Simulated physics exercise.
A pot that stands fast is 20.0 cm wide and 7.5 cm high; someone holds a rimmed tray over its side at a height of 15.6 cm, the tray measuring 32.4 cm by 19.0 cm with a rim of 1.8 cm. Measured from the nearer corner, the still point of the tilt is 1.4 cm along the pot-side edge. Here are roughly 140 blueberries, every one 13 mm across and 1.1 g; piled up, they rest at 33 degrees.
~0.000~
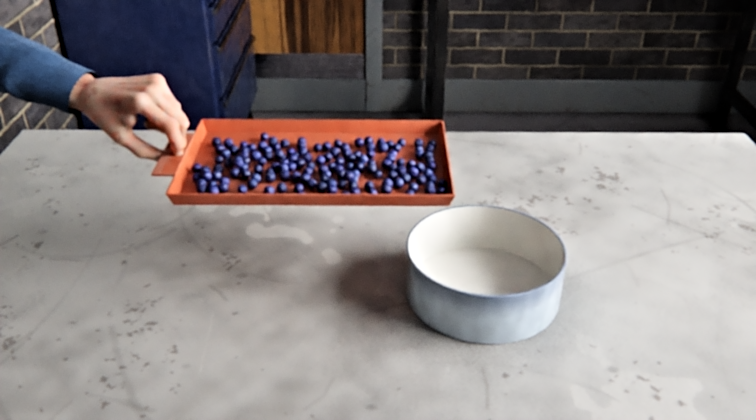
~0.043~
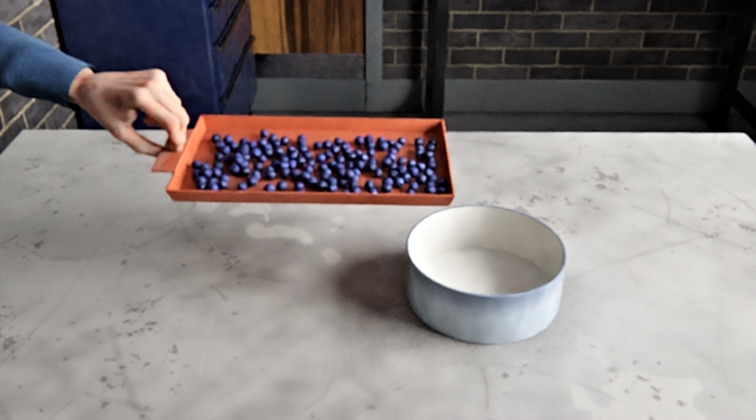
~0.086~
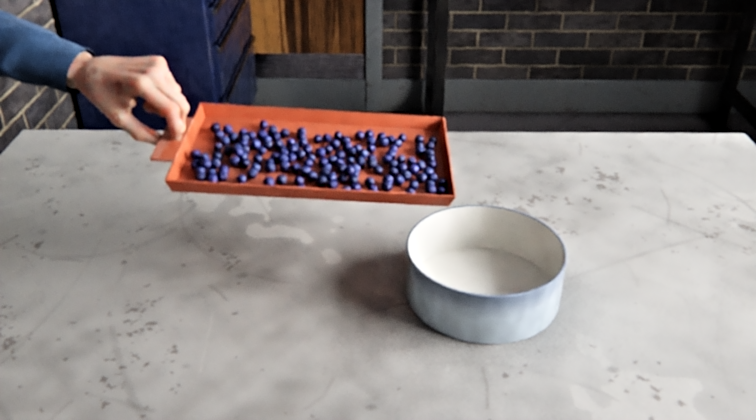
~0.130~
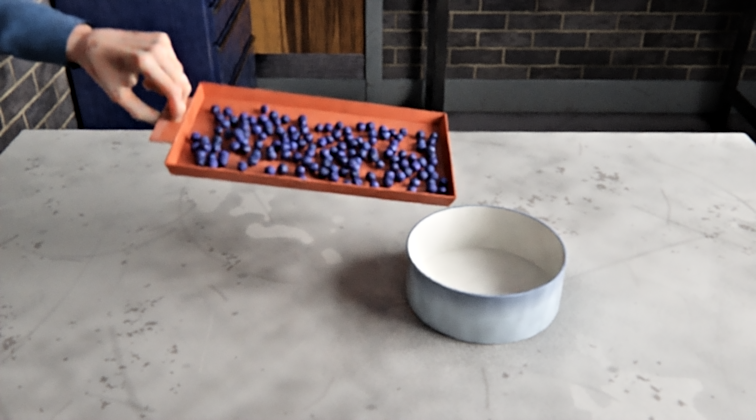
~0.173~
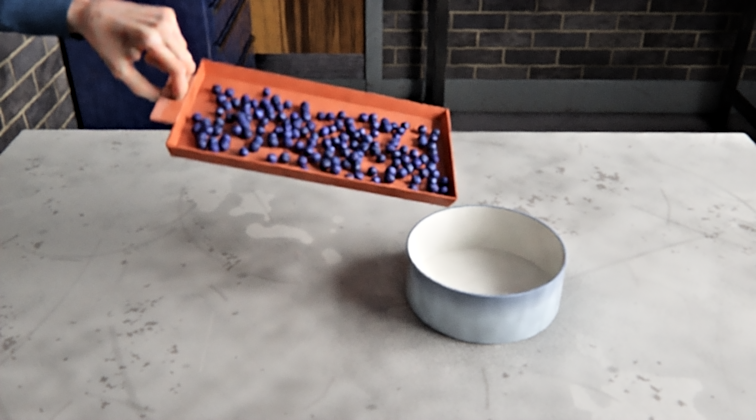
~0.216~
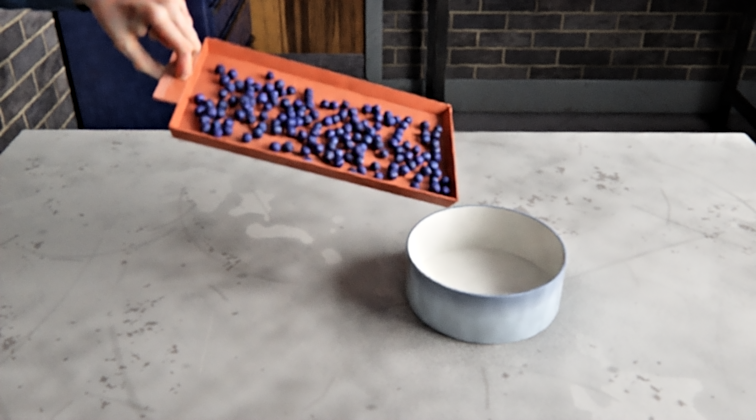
Above a pale stone table, a hand tilts an orange tray of blueberries rightward beside a pot.
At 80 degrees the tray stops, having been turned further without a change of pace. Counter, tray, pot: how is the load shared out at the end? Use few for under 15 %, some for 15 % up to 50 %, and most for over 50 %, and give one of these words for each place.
Counter: Few, left on the tray: Few, pot: Most.
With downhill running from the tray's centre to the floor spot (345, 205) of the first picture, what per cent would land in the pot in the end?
About 35 per cent.
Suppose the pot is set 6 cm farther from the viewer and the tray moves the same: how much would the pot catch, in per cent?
About 35 %.
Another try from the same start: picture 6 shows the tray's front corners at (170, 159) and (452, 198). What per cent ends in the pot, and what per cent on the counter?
Pot 35; counter 60.
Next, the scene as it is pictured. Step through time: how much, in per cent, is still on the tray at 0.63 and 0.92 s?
About 100, 20.
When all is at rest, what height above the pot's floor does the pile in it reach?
Measured height: Approx. 3.0 cm.
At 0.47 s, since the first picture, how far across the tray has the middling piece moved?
Roughly 5 cm.
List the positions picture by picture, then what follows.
In the first frame, tray tilt 0 degrees, front corners at (172, 191) and (449, 193); middle of the pieces at (323, 170); pot at (486, 246).
In the second frame, tray tilt 1 degrees, front corners at (172, 188) and (450, 193); middle of the pieces at (323, 168).
In the third frame, tray tilt 4 degrees, front corners at (171, 178) and (450, 193), lowest corner right front; middle of the pieces at (323, 162).
In the fourth frame, tray tilt 9 degrees, front corners at (171, 161) and (451, 194), lowest corner right front; middle of the pieces at (324, 153).
In the fifth frame, tray tilt 14 degrees, front corners at (172, 143) and (452, 195), lowest corner right front; middle of the pieces at (326, 143).
In the sixth frame, tray tilt 19 degrees, front corners at (175, 125) and (454, 196), lowest corner right front; middle of the pieces at (330, 134); pot at (486, 246). Its pace works out near 120 degrees a second.
Then, at 0.47 s, tilt 50 degrees; the tray holds 100 %, the pot 0 %.
Then, at 0.63 s, tilt 70 degrees; the tray holds 100 %, the pot 0 %.
Then, at 0.92 s, tilt 80 degrees; the tray holds 20 %, the pot 65 %.
In the end, at 1.9 s, counter 5 %, tray 5 %, pot 90 %.
